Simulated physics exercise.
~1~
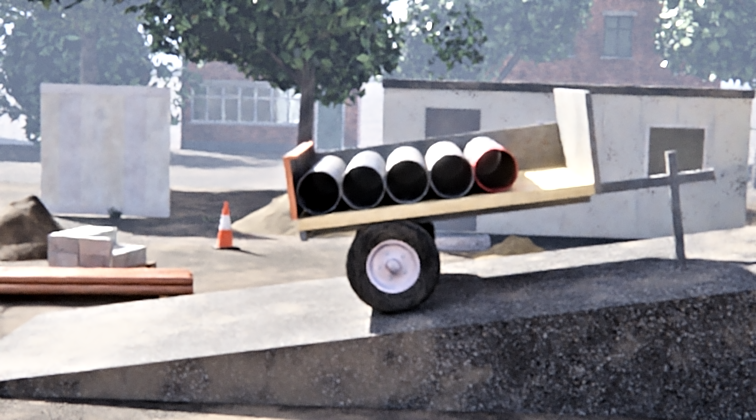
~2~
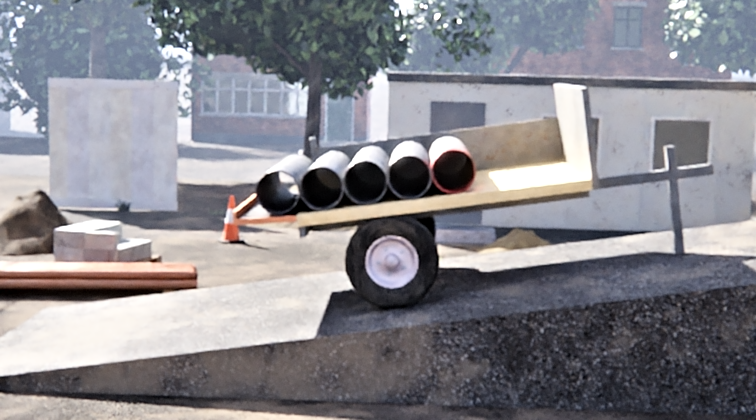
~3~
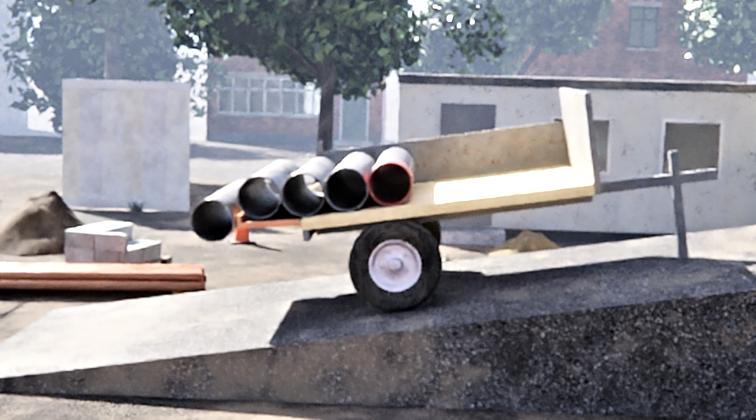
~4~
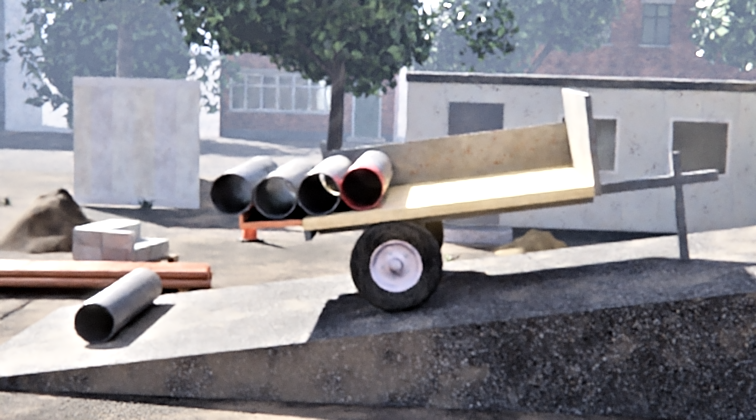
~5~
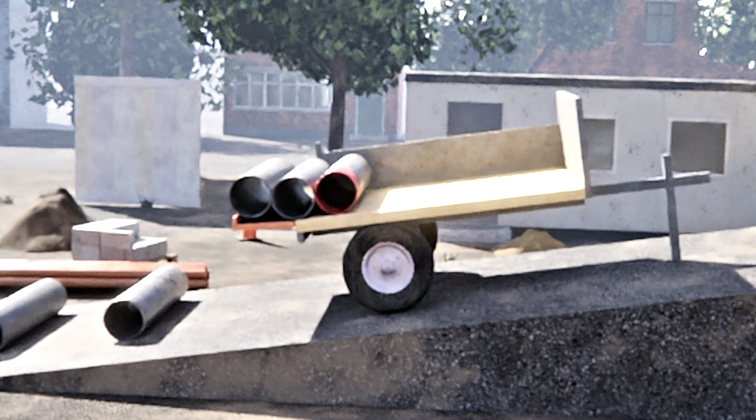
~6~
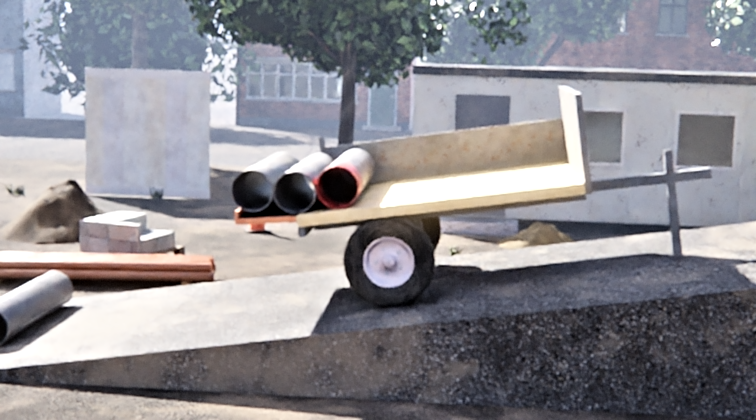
Five pipes rolling left down a tilted trailer as its tailgate drops, two falling out, the red one staying aboard with two others.
